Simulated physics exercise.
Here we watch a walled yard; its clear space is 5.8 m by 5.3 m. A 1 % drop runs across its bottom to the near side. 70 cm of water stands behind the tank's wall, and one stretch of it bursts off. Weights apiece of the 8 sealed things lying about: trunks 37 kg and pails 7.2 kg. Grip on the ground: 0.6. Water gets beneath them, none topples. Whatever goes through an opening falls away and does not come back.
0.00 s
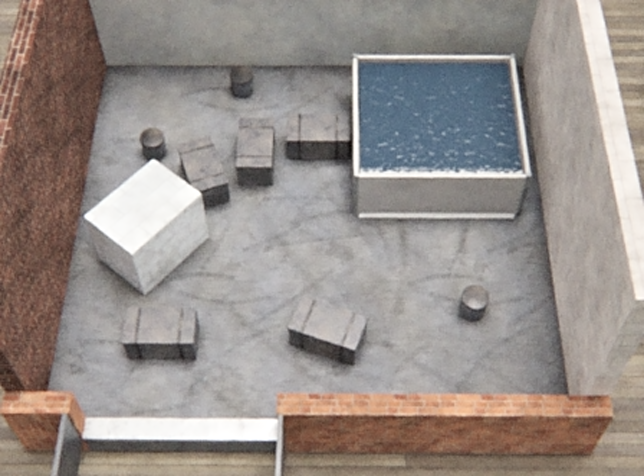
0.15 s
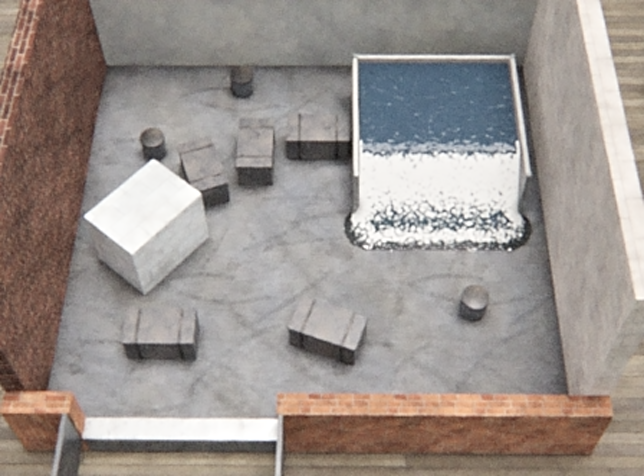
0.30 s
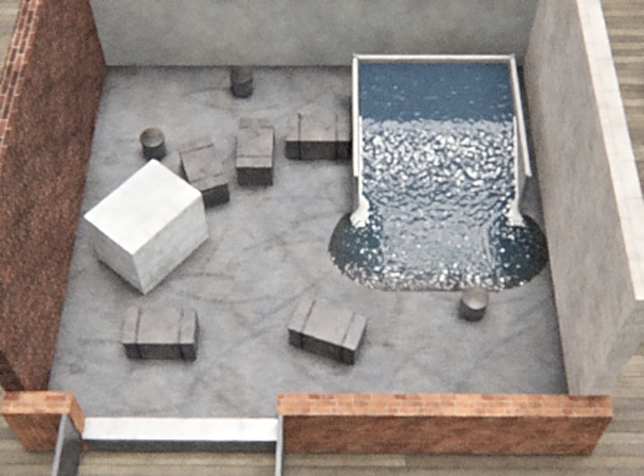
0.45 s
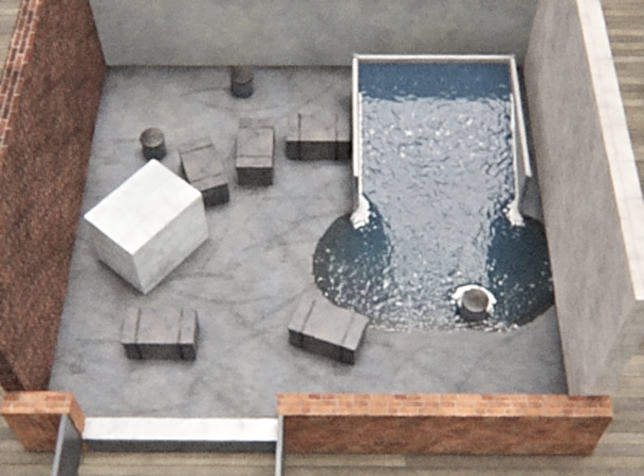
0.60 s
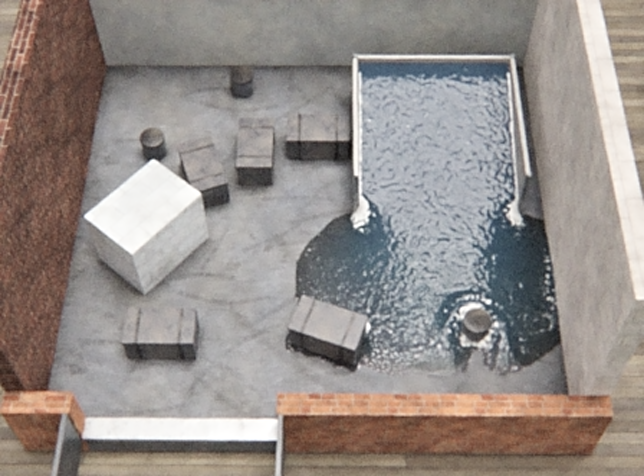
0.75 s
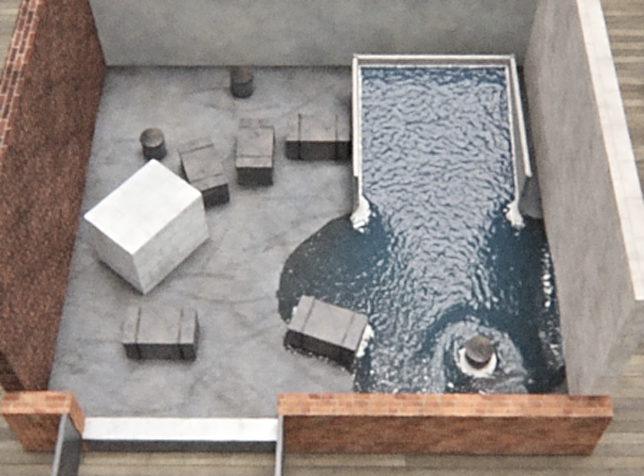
Water bursts from a raised tank, spreads across the walled yard and shifts a pail nearer.
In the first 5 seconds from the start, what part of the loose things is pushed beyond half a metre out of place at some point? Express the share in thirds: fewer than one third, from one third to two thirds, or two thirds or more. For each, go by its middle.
Share: Middle band, from a third up to but not reaching two thirds.
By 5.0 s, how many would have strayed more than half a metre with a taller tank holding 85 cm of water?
I count 3 of them in that case.
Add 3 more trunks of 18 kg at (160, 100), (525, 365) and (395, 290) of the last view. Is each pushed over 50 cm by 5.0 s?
Check, in order - not exceeded, exceeded, exceeded.
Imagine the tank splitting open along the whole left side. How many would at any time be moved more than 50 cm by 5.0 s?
Then it comes to 6 of them.
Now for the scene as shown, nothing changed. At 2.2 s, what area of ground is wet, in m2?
I'd put it close to 16 m2.
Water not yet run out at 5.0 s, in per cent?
Around 88 % of the water.
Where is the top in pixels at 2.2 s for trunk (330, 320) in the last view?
Around (212, 391).
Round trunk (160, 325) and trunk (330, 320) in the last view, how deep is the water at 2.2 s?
About 3 and 13 cm.
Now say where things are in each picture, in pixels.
In the first picture, a pail at (476, 297) rests on the ground; a trunk at (159, 325), on the bottom; water covers 3.7 m2; 0 of 8 have shifted.
In the second picture, a pail at (476, 297) rests on the ground; a trunk at (159, 325), on the bottom; water covers 4.8 m2; 0 of 8 have shifted.
In the third picture, a pail at (476, 297) rests on the ground; a trunk at (159, 325) rests on the ground; water covers 6.3 m2; 0 of 8 have shifted.
In the fourth picture, a pail at (476, 299), on the bottom, 4 cm from its start; a trunk at (159, 325) rests on the ground; water covers 7.9 m2; 0 of 8 have shifted.
In the fifth picture, a pail at (477, 320), on the bottom, 31 cm from its start; a trunk at (159, 325) rests on the ground; water covers 9.4 m2; 1 of 8 have shifted.
In the sixth picture, a pail at (480, 348) rests on the ground, 67 cm from its start; a trunk at (159, 325), on the bottom; water covers 11.1 m2; 1 of 8 have shifted.
After 1.1 s 1 of 8 are over 50 cm from their spots; 1 afloat.
After 2.2 s 2 of 8 are over 50 cm from their spots; 1 afloat.
After 3.5 s 3 of 8 are over 50 cm from their spots; 1 afloat.
After 5.0 s 3 of 8 are over 50 cm from their spots, and 3 have been at some point; 2 afloat.
